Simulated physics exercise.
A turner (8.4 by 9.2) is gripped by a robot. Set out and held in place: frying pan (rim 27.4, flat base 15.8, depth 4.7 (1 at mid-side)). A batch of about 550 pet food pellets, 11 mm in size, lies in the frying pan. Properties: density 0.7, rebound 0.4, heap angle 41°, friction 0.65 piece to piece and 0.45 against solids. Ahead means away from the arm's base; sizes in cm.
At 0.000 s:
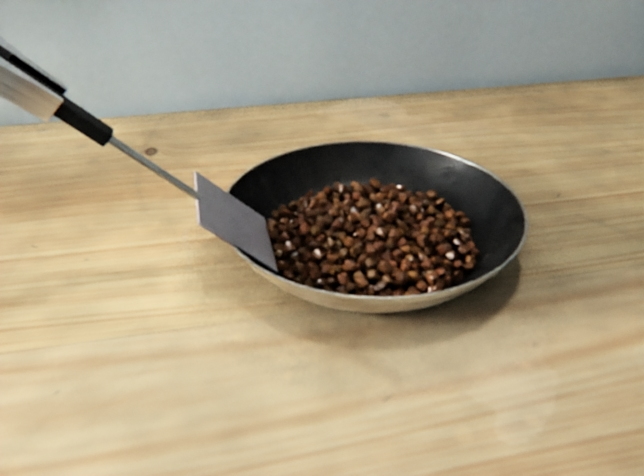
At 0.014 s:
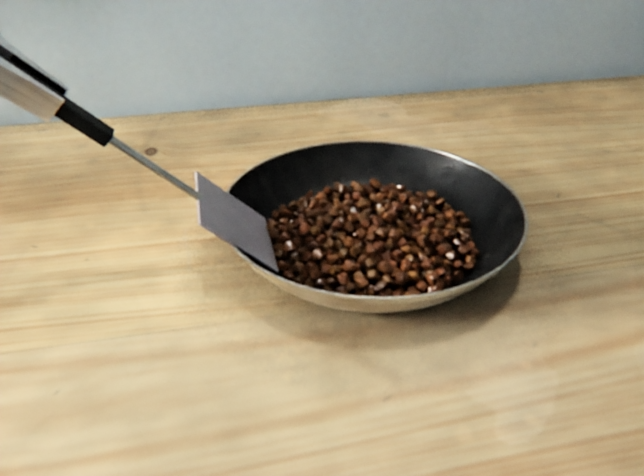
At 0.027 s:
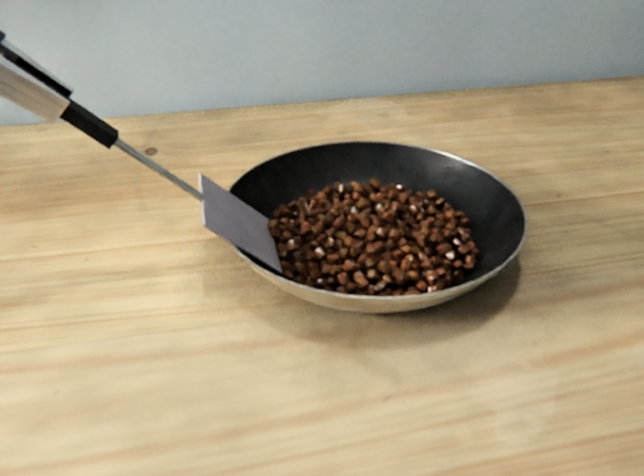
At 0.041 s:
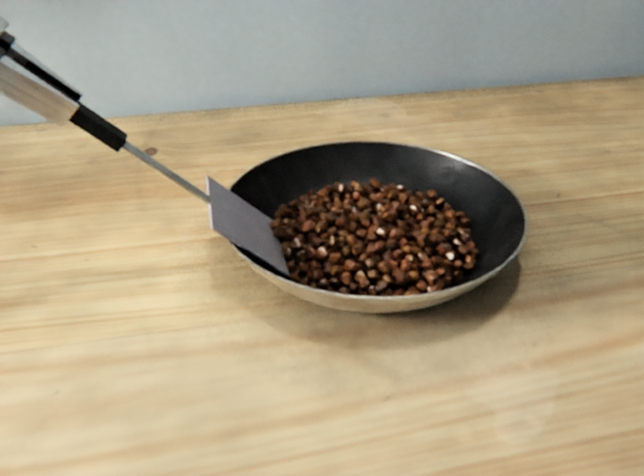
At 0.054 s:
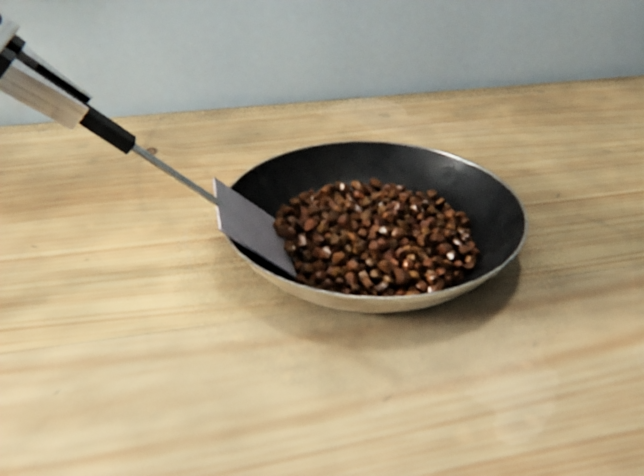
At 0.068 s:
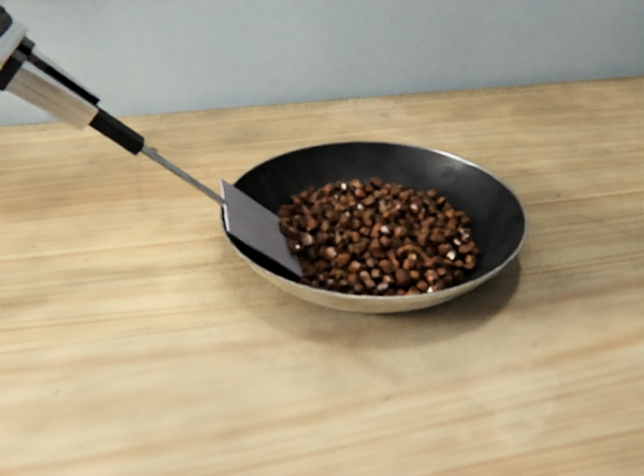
At the start, a metal turner gripped by a robot rests its blade at the left side of a dark frying pan full of brown pellets on a wooden table. The turner barely moves, then slides slowly rightward into the pan, nudging the nearest pellets slightly while the pan stays still.
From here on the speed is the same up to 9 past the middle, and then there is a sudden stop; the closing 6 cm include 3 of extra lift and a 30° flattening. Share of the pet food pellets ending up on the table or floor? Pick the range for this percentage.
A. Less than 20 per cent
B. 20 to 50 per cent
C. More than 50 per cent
Less than 20 per cent.
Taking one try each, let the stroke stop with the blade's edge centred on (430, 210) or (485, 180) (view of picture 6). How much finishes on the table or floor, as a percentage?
Estimates, in order: 0 % and 40 %.
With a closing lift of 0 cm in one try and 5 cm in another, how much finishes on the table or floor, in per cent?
About 15 and 10 per cent.
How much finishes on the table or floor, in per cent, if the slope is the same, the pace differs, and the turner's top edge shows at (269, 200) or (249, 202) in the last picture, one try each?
Respectively, some 30 and 20 per cent.
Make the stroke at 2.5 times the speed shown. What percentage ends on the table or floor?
Around 30 percent would finish on the table or floor.
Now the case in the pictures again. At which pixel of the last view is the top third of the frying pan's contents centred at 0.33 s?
Centre: Roughly (476, 198) in the last picture.
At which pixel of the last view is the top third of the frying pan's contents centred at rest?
Approximately at pixel (472, 194).
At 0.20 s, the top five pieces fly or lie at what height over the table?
They are around 4 cm up.
By 0.20 s, sloping 44°, highest piece 4 above the table; 548 in the frying pan.
By 0.33 s, sloping 34°, highest piece 7 above the table; 536 in the frying pan, 12 on the blade or in flight.
By 0.60 s, sloping 14°, highest piece 7 above the table; 482 in the frying pan, 65 on the table or floor, 1 on the blade or in flight.
By 1.65 s, sloping 14°, highest piece 7 above the table; 481 in the frying pan, 67 on the table or floor.
Final count, 481 in the frying pan, 67 on the table or floor. That is 12 % on the table or floor.
